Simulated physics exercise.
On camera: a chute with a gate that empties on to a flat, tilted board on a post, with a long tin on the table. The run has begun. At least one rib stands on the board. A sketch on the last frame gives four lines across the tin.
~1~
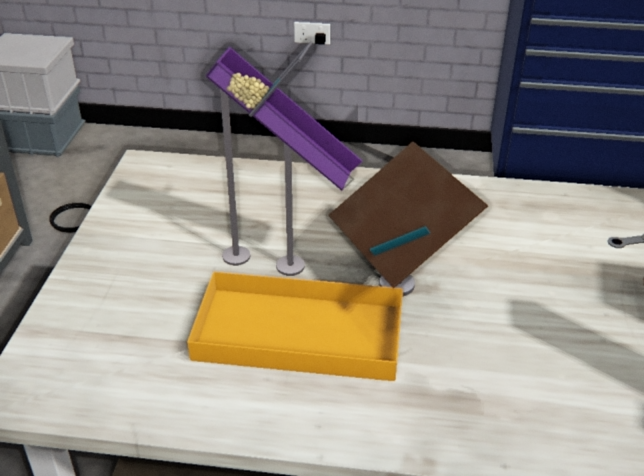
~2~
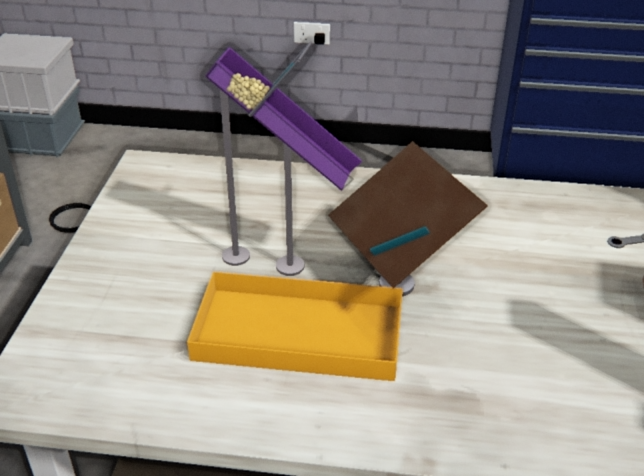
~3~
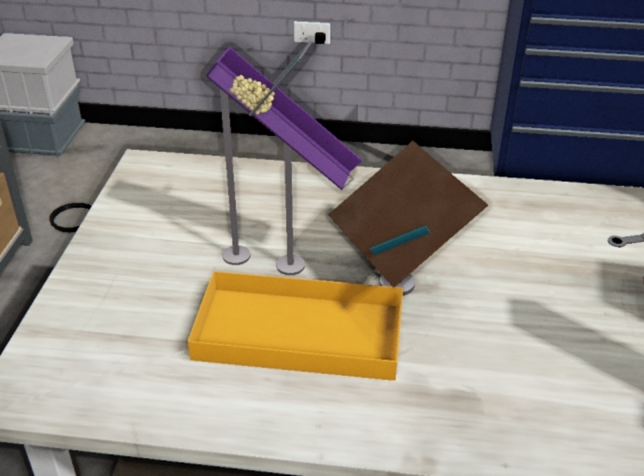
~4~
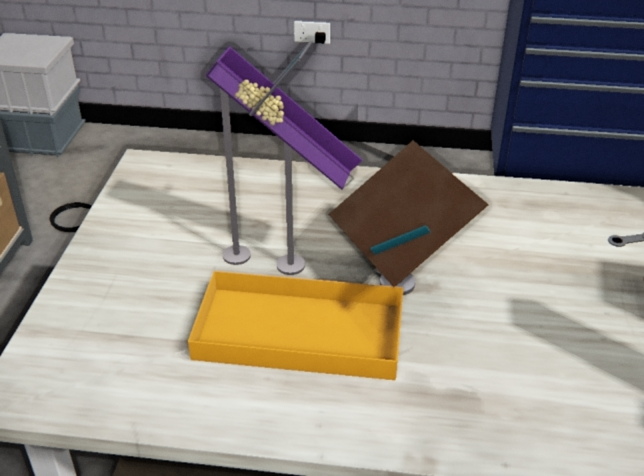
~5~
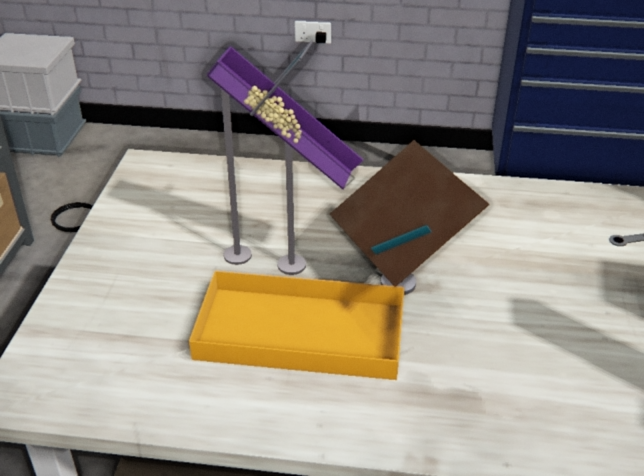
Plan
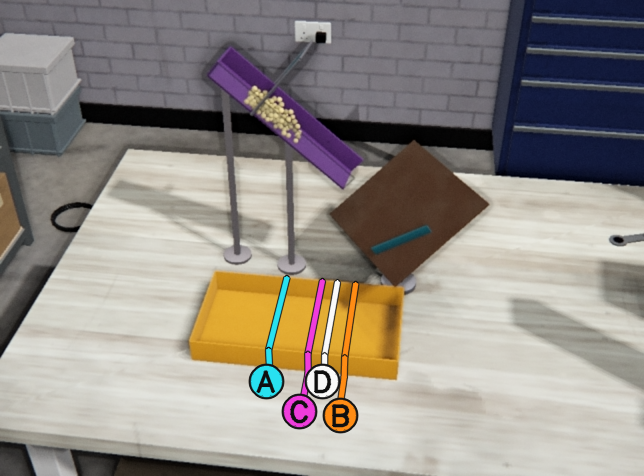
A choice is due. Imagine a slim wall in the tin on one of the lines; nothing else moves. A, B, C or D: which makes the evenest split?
Go for D.
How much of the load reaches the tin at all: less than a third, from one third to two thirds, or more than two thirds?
It is more than two thirds.
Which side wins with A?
The right side.
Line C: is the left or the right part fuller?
More lands on the right.
On the marked copy, line A crosses the front rim at (268, 349); line B crosses the front rim at (344, 356); line C crosses the front rim at (308, 352); line D crosses the front rim at (324, 354).
Choosing A, of what is caught, none on the left of the divider, all on the right.
Choosing B, of what is caught, nearly all on the left of the divider, a stray few on the right.
Choosing C, of what is caught, a small part on the left of the divider, nearly all on the right.
Choosing D, of what is caught, about half on the left of the divider, about half on the right.
